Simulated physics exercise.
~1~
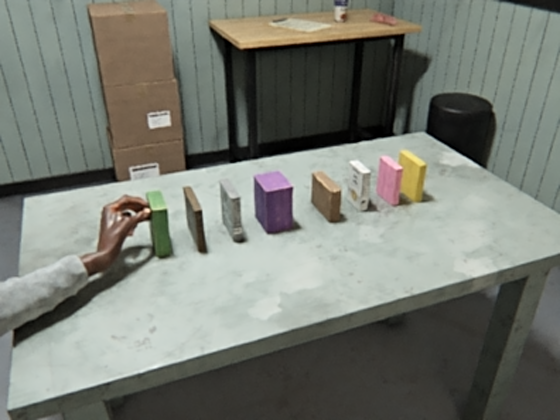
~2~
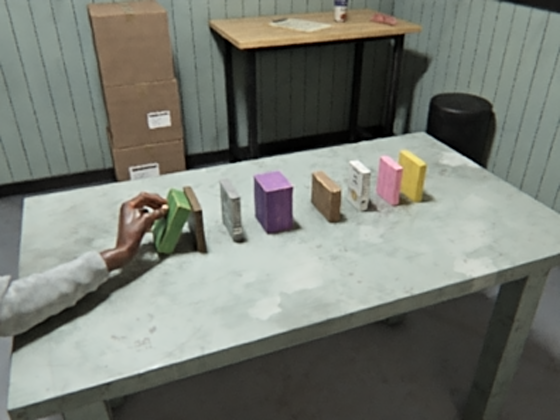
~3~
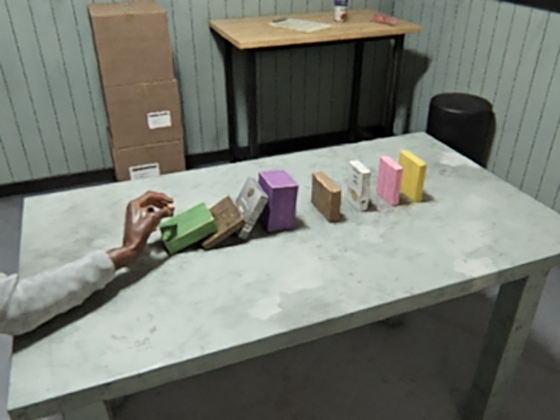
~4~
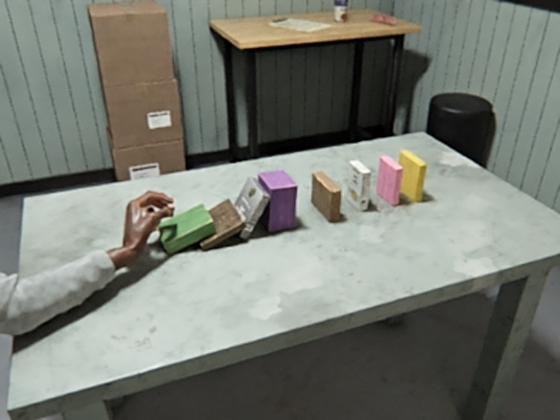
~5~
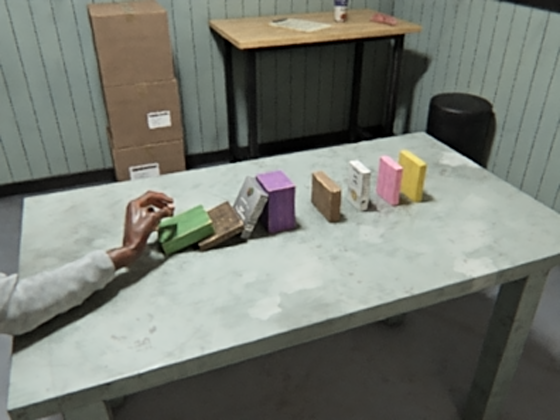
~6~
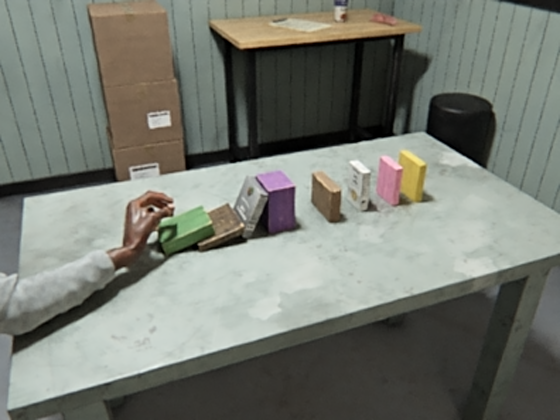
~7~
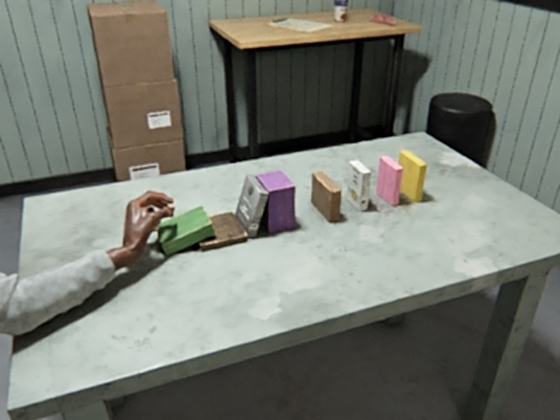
Hand tipping a green block into a domino row, toppling a brown one and leaving a grey packet leaning against the purple block.
